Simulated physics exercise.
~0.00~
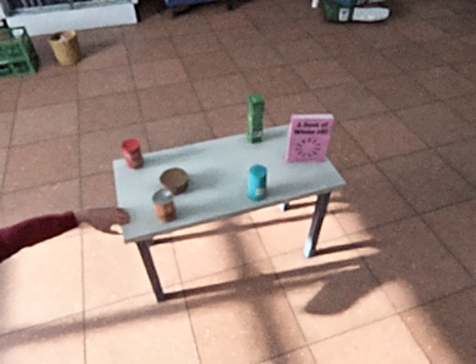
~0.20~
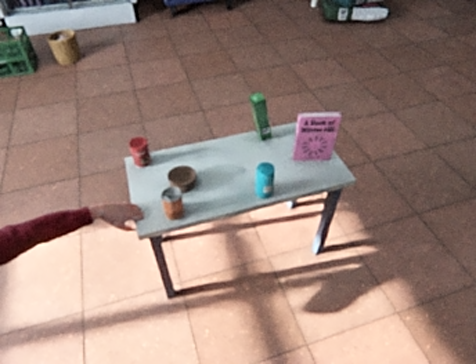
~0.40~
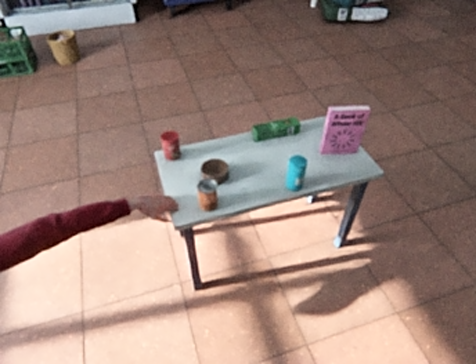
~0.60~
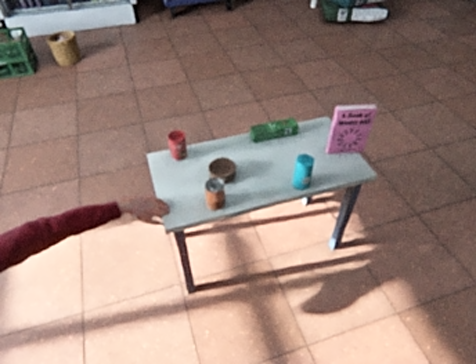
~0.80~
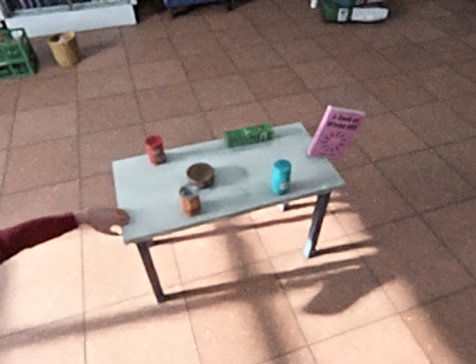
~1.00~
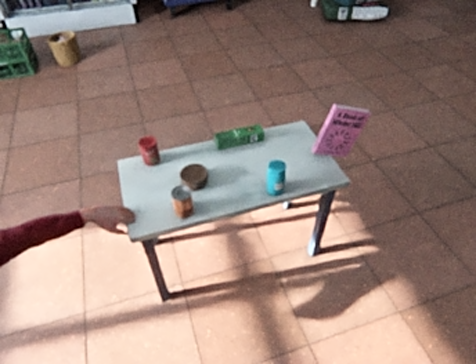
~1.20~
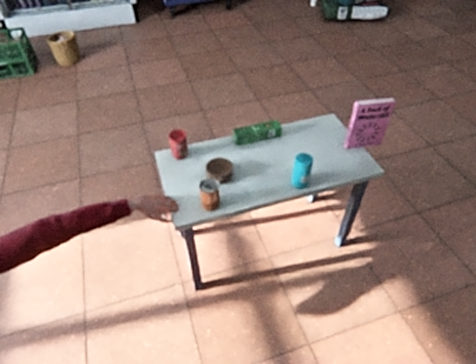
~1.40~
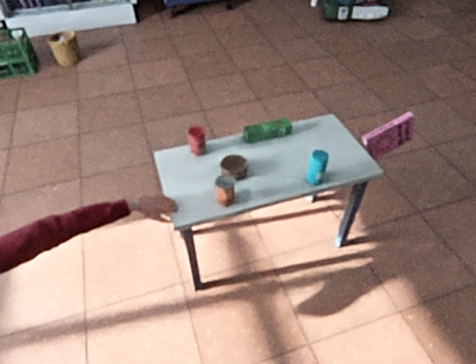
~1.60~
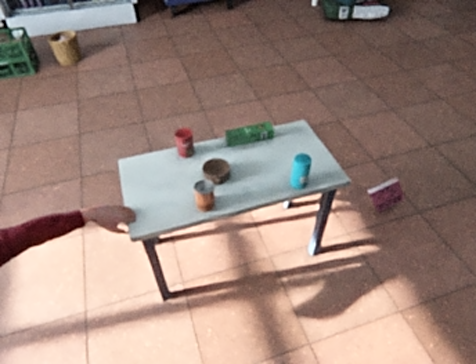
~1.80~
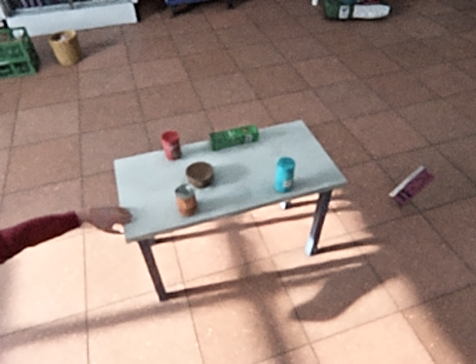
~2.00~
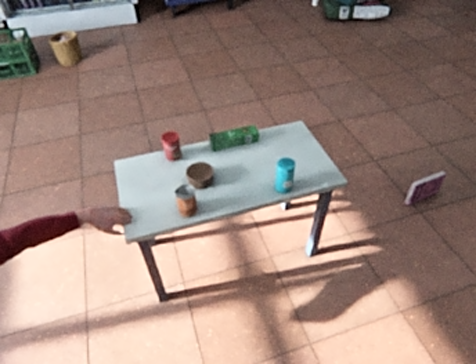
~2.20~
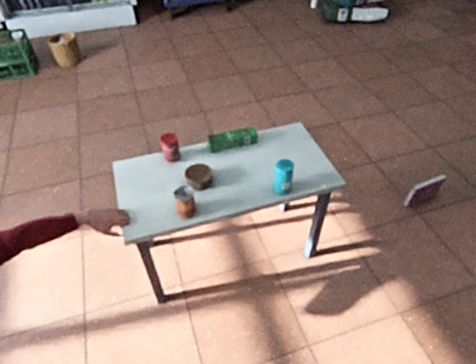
Pink book falling off the right end of a small table as a hand jerks it side to side, green carton toppling, other items staying upright.
